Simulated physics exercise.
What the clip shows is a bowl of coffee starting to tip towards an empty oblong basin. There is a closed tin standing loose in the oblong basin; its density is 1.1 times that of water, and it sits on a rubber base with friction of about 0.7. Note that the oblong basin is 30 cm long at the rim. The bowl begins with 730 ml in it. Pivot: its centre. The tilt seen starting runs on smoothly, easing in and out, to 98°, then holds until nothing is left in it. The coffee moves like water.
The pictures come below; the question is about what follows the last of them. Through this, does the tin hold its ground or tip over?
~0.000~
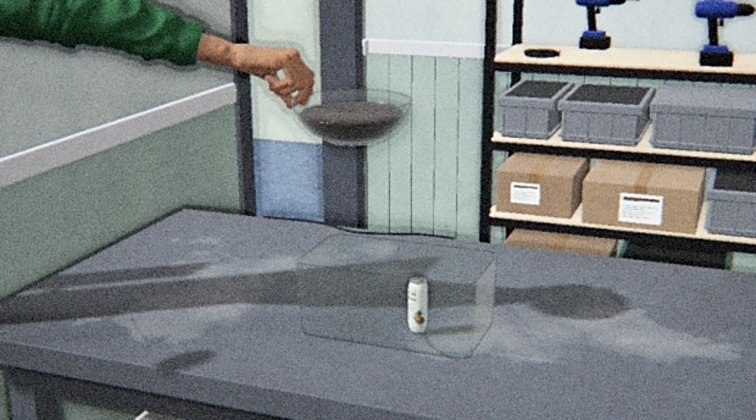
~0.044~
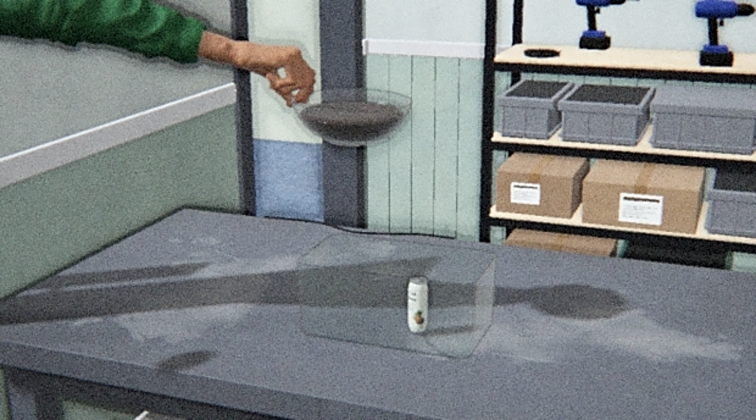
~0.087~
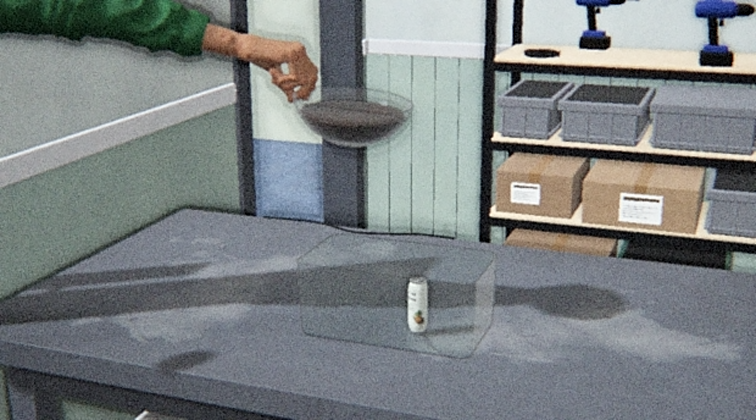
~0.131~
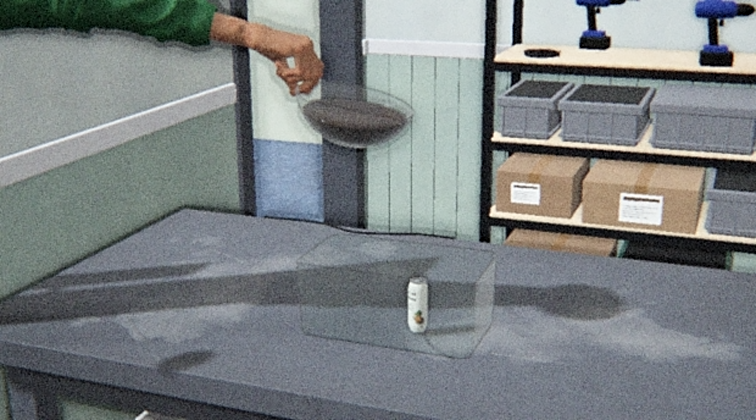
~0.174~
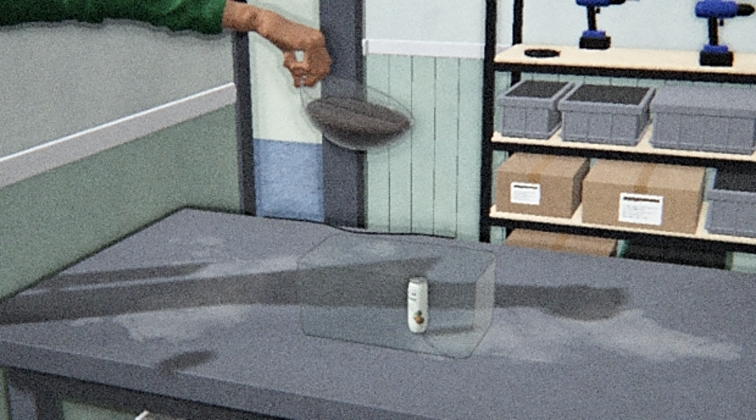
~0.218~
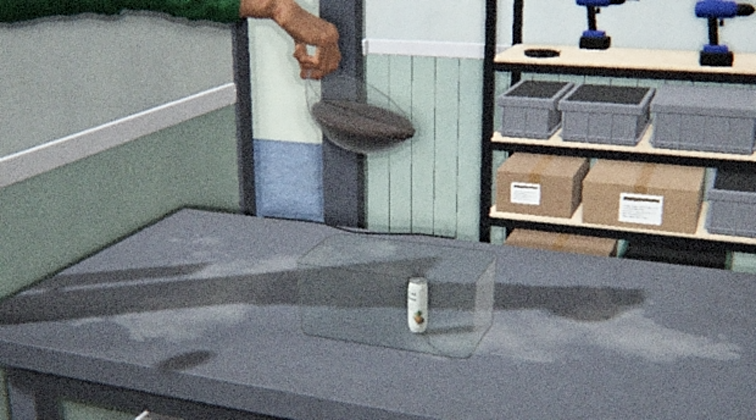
The tin tips over.
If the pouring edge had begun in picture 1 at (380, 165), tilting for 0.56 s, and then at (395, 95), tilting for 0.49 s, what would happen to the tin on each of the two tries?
Run one: It tumbles. Run two: It does not tip.
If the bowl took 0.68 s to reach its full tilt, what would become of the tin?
The tin tips over.
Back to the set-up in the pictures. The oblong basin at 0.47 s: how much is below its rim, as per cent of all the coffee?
24 %, roughly.
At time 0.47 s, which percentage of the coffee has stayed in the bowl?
Roughly 3 percent.
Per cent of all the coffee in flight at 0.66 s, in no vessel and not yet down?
Near 24 in a hundred.
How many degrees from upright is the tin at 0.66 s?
The tilt comes to near 30°.
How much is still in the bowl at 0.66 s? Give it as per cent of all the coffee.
Close to 0 in a hundred.
Then, 0.47 s in, the tilt is 92° and 3 per cent is still to pour; the tin stands where it began.
Then, 0.66 s in, the tilt is 98° and 0 per cent is still to pour; the tin leans 29°.
Then, 0.85 s in, the tilt is 98° and 1 per cent is still to pour; the tin lies on its side.
Then, 1.06 s in, the tilt is 98° and 0 per cent is still to pour; the tin lies on its side.
Finally, the tin lies on its side.
